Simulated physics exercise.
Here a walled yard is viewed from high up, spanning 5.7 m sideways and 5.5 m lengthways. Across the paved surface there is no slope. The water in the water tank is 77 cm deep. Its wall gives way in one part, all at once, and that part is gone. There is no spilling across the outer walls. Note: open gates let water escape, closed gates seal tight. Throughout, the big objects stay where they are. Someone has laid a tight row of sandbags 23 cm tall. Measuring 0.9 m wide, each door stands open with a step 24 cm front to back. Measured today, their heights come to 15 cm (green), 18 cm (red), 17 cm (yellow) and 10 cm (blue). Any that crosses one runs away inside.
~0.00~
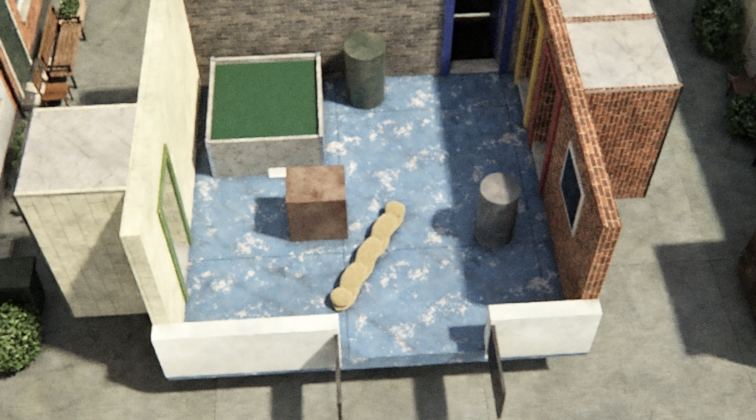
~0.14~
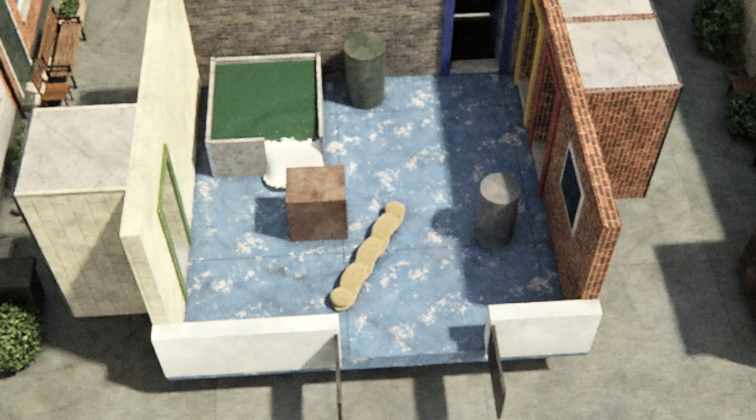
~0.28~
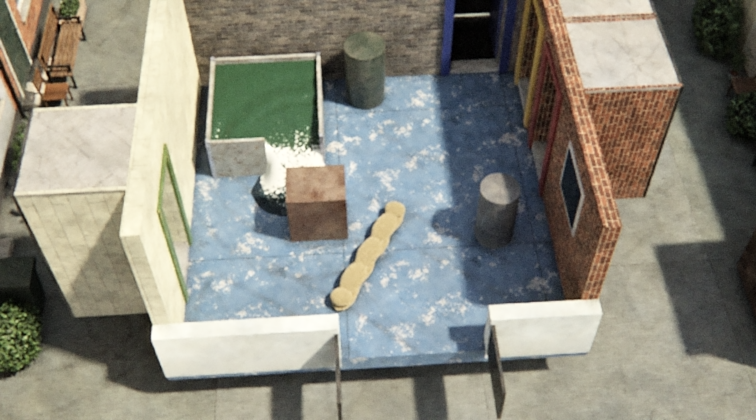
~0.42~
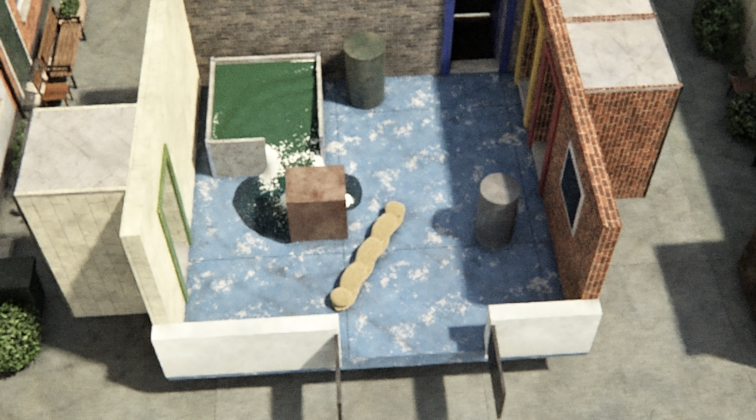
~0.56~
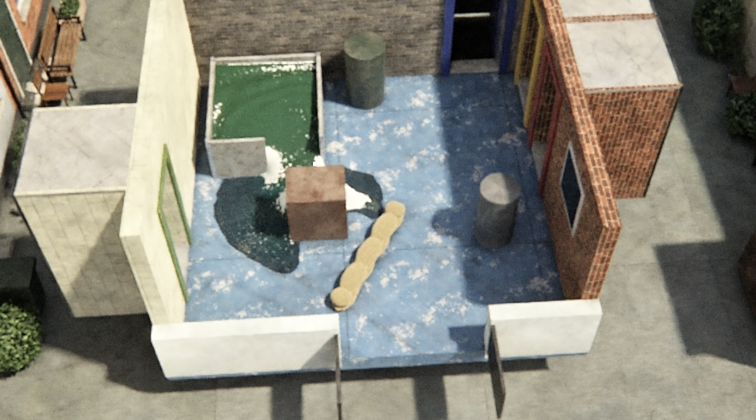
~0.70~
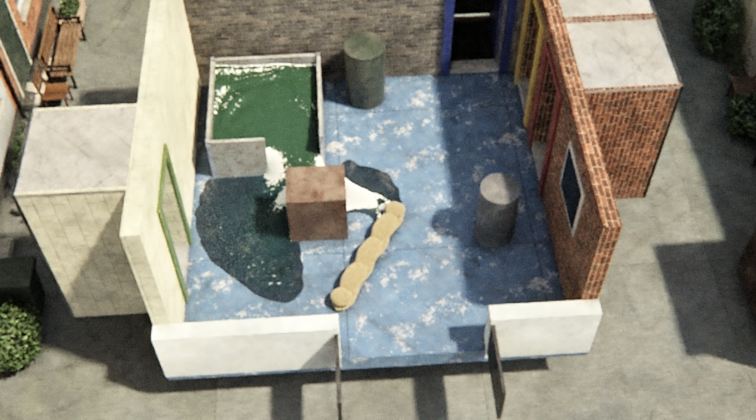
Dark green water poured through a gap in the tank's front wall, foamed around the brown block, and spread across the blue floor on both sides, reaching the row of tan round shapes.
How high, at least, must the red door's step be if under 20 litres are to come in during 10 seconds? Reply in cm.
I would say about 16 cm.
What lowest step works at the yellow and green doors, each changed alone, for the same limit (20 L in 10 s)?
Close to 9.0 cm (yellow) and close to 16 cm (green).
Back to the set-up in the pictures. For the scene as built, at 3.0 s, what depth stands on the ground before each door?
Depths in cm: Green 15, red 18, yellow 12, blue 12.
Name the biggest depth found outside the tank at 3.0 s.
Max depth: Around 34 cm.
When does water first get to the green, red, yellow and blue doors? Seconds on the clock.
Green: 0.9 s; red: 1.8 s; yellow: 2.0 s; blue: 2.4 s.
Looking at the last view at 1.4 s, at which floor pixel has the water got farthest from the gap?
Look about (182, 353) in the last picture.
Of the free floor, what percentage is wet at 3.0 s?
About 70 per cent.
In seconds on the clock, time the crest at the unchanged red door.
Peak time: Around 2.0 s.
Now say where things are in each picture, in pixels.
In the first frame, still water, 77 cm deep, in the water tank at (265, 100); the red door at (544, 127) is dry.
In the second frame, the front is at (275, 188), 0.4 m from the gap at a hidden place; 0.3 m2 of floor is wet, 77 cm left at the back.
In the third frame, water pours out at a hidden place and has run 0.8 m, to (278, 211); about 12 cm deep outside, 77 cm at the back.
In the fourth frame, the front is at (278, 238), 1.4 m from the gap at a hidden place; 1.5 m2 of floor is wet, 76 cm left at the back.
In the fifth frame, the front is at (286, 269), 2.0 m from the gap at a hidden place; 2.5 m2 of floor is wet, 69 cm left at the back.
In the sixth frame, the front is at (278, 295), 2.5 m from the gap at a hidden place; 3.5 m2 of floor is wet, 65 cm left at the back; 2.5 m in a straight line remain to the red door at (544, 127).
After 1.4 s water covers 40 % of the floor, deepest (60 cm) near (304, 201); it has not reached the red door.
After 3.0 s water covers 70 % of the floor, deepest (34 cm) near (304, 201); 18 cm at the red door, 10 litres in over its 18 cm step.
After 10.0 s water covers 95 % of the floor, deepest (13 cm) near (510, 74); 7 cm at the red door, 11 litres in over its 18 cm step.
At the red door as built, the water arrived by 1.8 s and peaked near 25 cm at 2.0 s.
Run again over the same 10 s with other heights there, 42 litres in over 13.5 cm, 9 litres over 18.5 cm. The limit of 20 litres is kept from about 16 cm up.
